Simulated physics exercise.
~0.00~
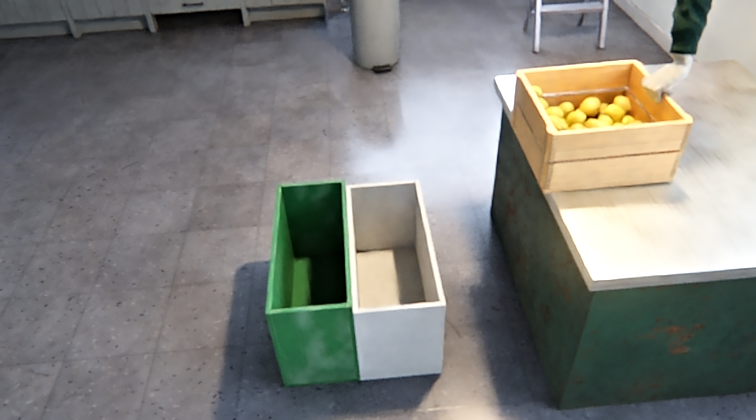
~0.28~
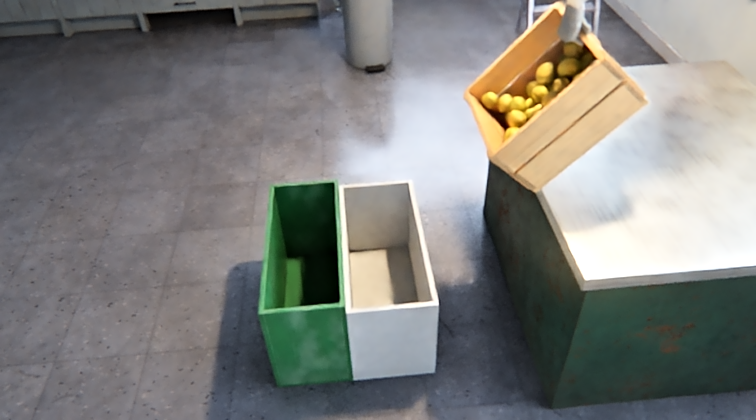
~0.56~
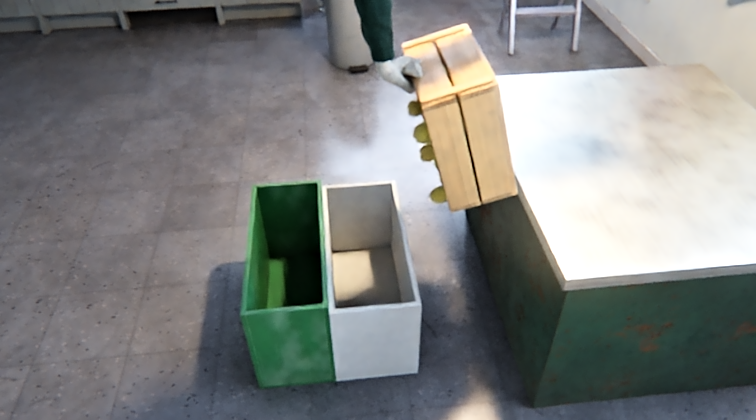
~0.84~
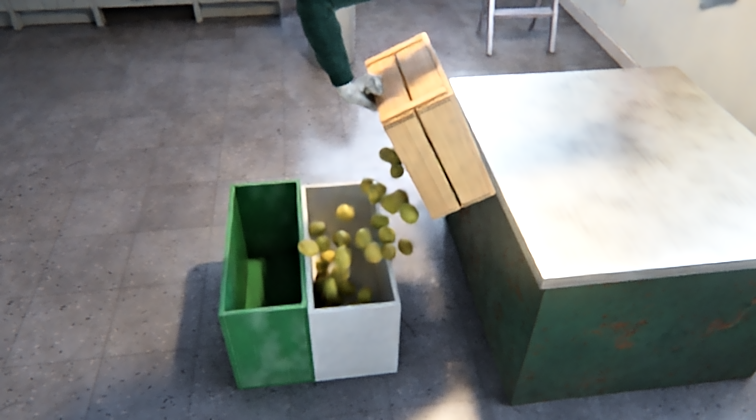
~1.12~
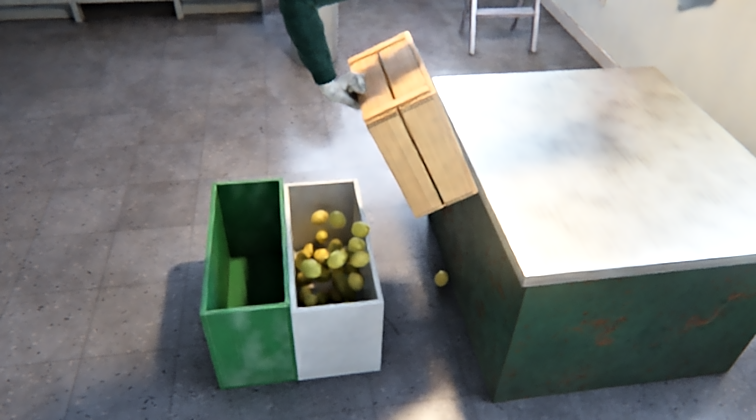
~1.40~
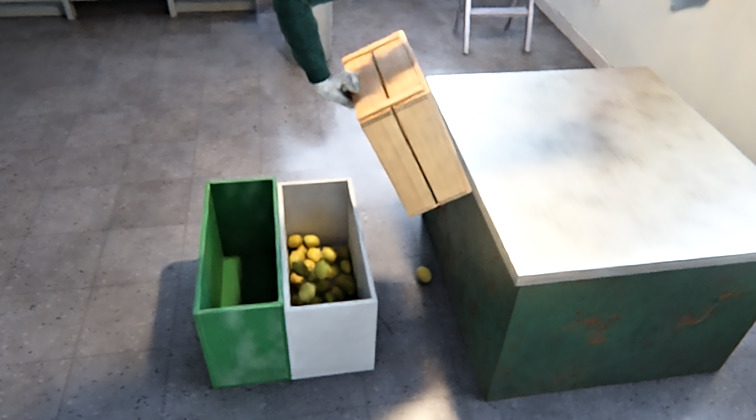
A gloved hand tips a wooden crate, spilling lemons into the white tote and one onto the floor.
